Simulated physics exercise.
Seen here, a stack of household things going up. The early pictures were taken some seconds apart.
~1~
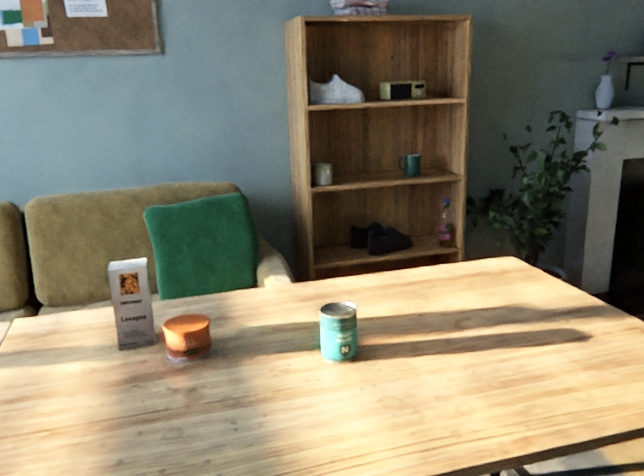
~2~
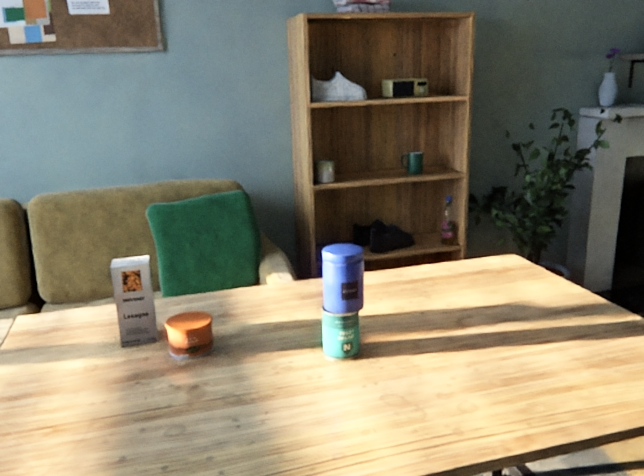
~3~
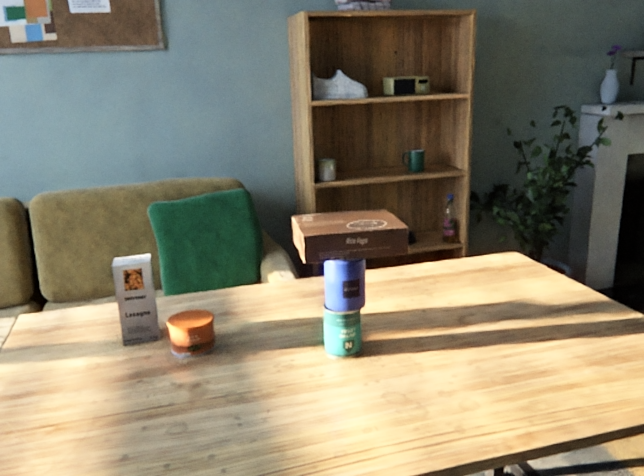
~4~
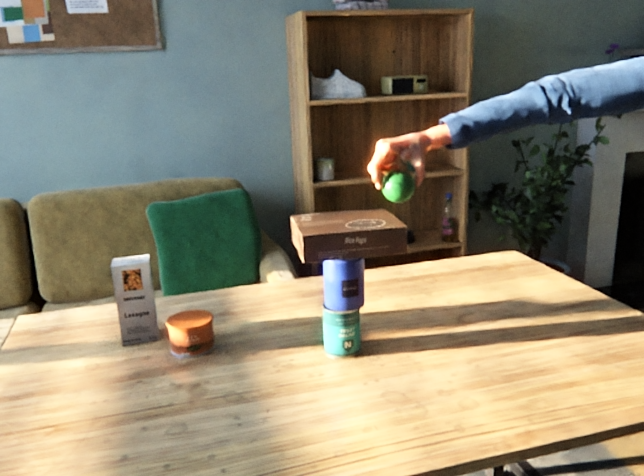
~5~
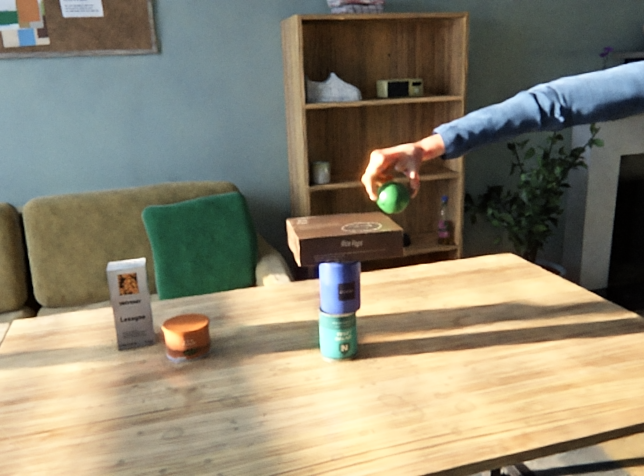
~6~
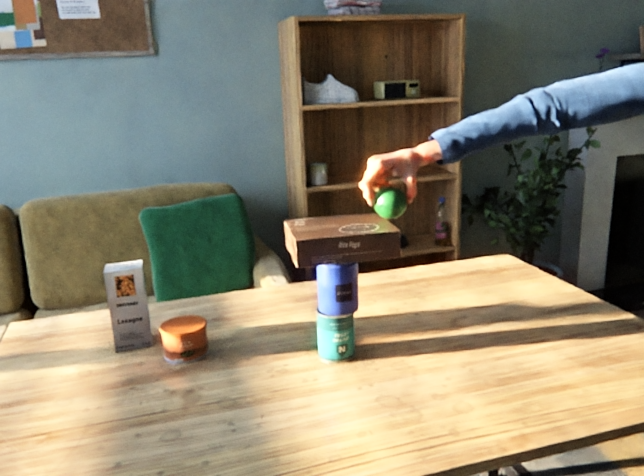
A blue jar and brown box appearing stacked on a turquoise tin, then a hand lowering a green apple onto the box.
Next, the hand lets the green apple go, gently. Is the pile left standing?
The pile fails.
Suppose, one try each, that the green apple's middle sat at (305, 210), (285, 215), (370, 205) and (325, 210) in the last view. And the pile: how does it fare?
Try 1: Stable. Try 2: Falls over. Try 3: Stable. Try 4: Stable.
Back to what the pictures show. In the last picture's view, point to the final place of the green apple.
Close to pixel (436, 327).
Then, 0.40 s on from there, green apple now fallen.
Then, 0.50 s on from there, things are still on the move.
Then, 0.70 s on from there, as before.
In the end, fallen, green apple; the other 5 unmoved. At the end, from the last picture's camera, green apple near (436, 327). The pile gives way.
